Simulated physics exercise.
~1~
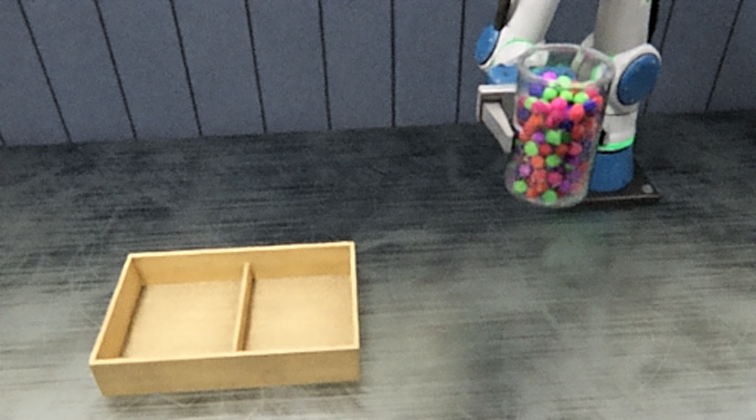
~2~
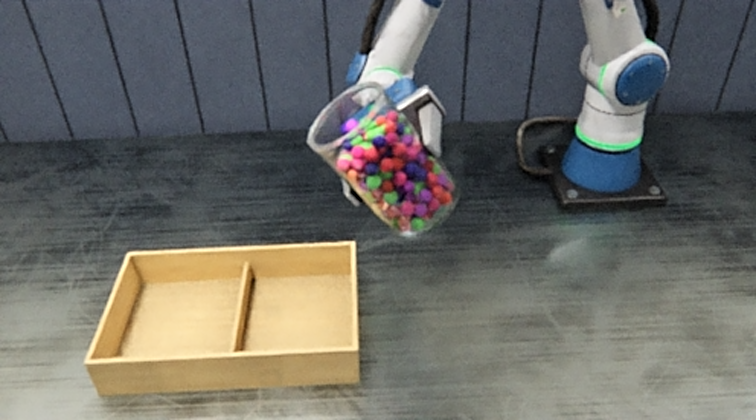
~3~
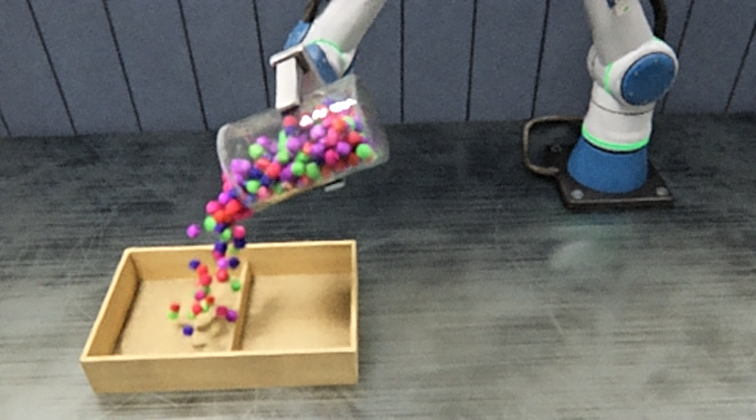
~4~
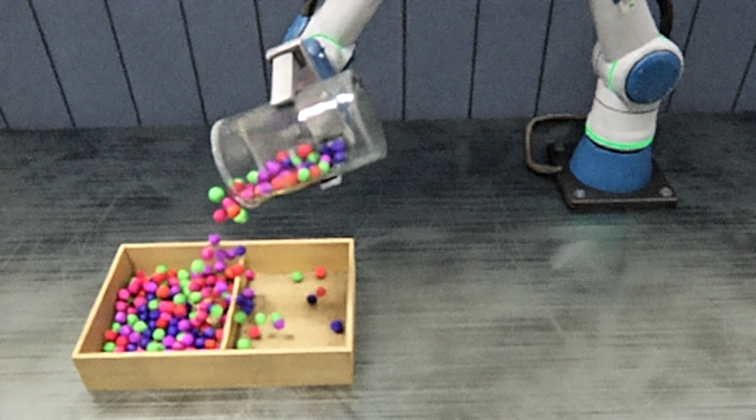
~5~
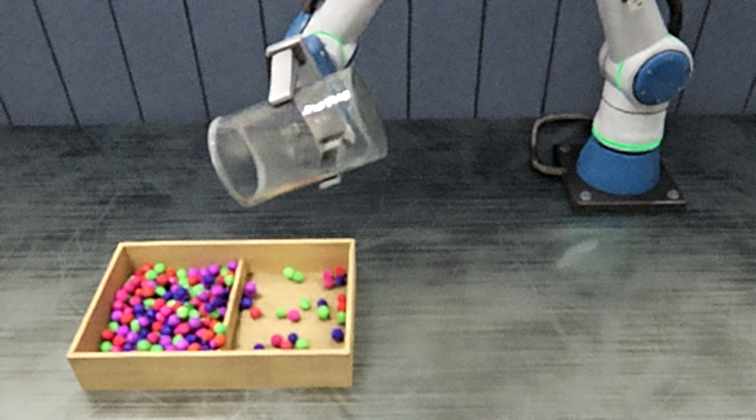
A robot arm tips a clear cup of colourful balls into a divided wooden box, mostly filling the left part.
